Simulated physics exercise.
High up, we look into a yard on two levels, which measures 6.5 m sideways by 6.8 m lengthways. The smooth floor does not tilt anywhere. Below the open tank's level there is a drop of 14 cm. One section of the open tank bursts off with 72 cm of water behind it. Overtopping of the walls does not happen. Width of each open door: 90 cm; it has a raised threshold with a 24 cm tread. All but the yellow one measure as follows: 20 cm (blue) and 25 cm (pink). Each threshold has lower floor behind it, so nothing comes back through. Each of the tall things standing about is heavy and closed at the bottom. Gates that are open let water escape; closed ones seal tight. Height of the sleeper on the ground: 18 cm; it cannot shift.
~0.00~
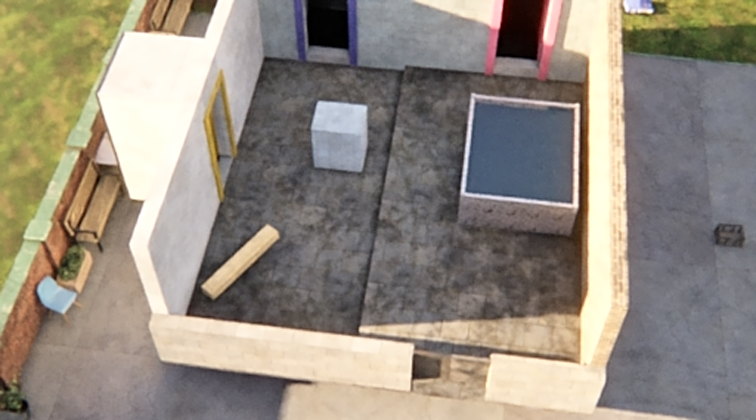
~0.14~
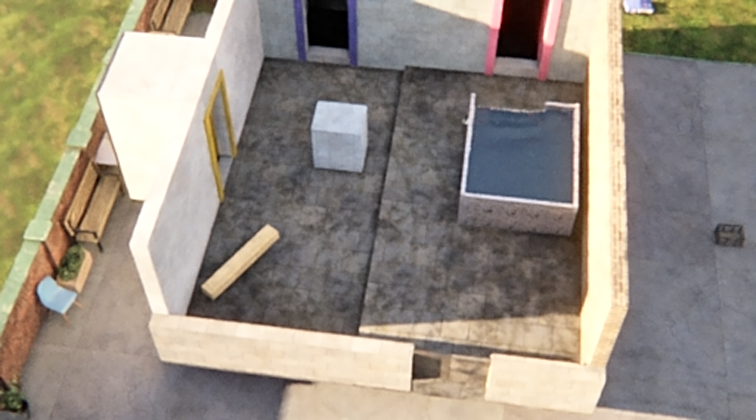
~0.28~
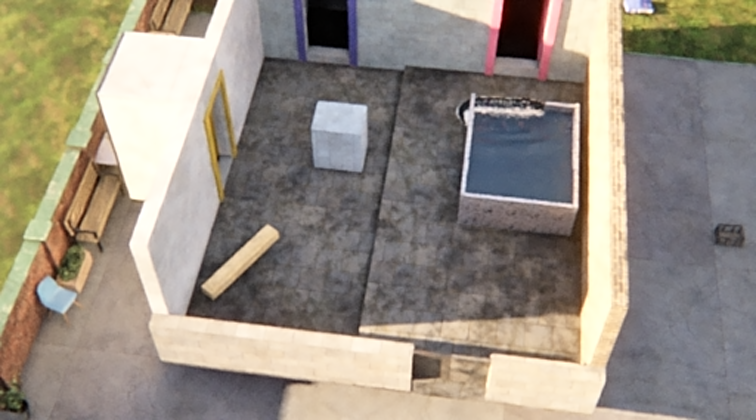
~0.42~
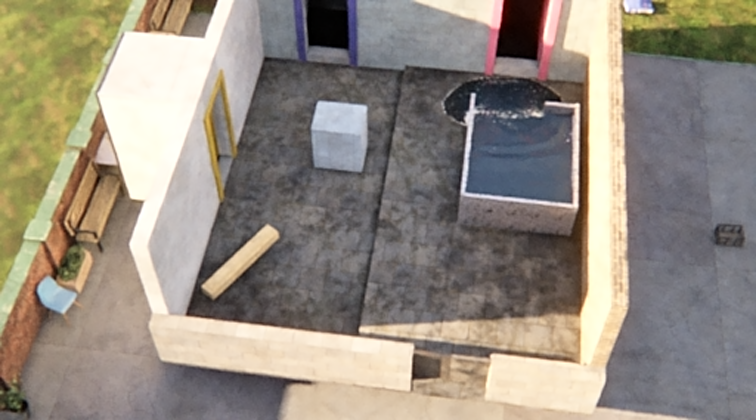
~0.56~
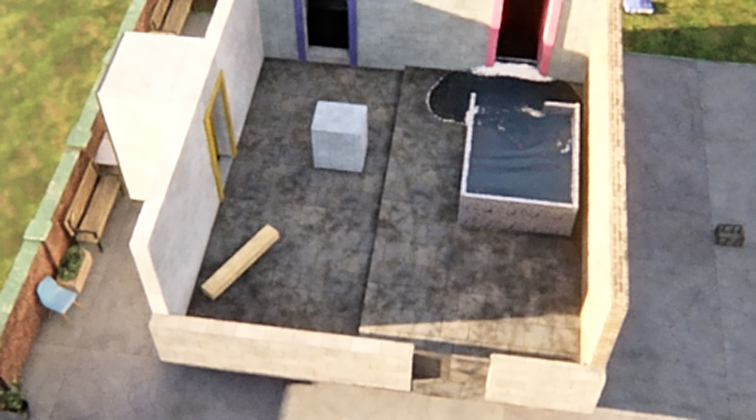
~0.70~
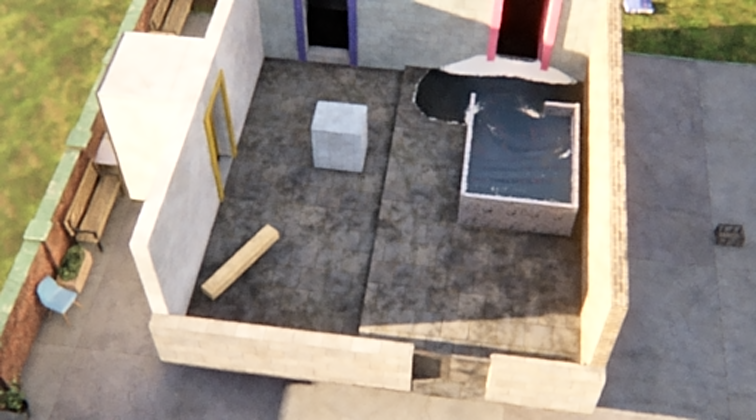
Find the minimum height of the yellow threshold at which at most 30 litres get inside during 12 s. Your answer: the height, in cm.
The minimum is about 6.5 cm.
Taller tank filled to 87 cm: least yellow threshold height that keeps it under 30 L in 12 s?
Roughly 8.5 centimetres.
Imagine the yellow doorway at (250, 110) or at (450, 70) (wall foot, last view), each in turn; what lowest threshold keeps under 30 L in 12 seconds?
Roughly 16 cm, then roughly 28 cm.
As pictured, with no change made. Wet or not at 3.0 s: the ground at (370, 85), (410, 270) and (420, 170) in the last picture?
Those three come out soaked, bone-dry and bone-dry, in that order.
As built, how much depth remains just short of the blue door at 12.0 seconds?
9.0 cm.
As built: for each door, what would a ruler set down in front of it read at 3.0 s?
Depths, in cm - blue: 7, yellow: 1, pink: 33.
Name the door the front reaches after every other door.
Last: Yellow.
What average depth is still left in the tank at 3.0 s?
Near 29 cm, averaged.
After 1.4 s water covers 15 % of the floor, deepest (48 cm) near (493, 78); it has not reached the yellow door.
After 3.0 s water covers 35 % of the floor, deepest (34 cm) near (502, 79); it has not reached the yellow door.
After 12.0 s water covers 80 % of the floor, deepest (16 cm) near (178, 341); 12 cm at the yellow door, 23 litres in over its 7 cm threshold.
At the yellow door as built, the water arrived by 3.1 s and peaked near 12 cm at 12.0 s.
With a threshold of 5.5 cm, 44 litres would have come in within the 12 s; with 7.5 cm, 18 litres. So under 30 litres takes about 6.5 cm.
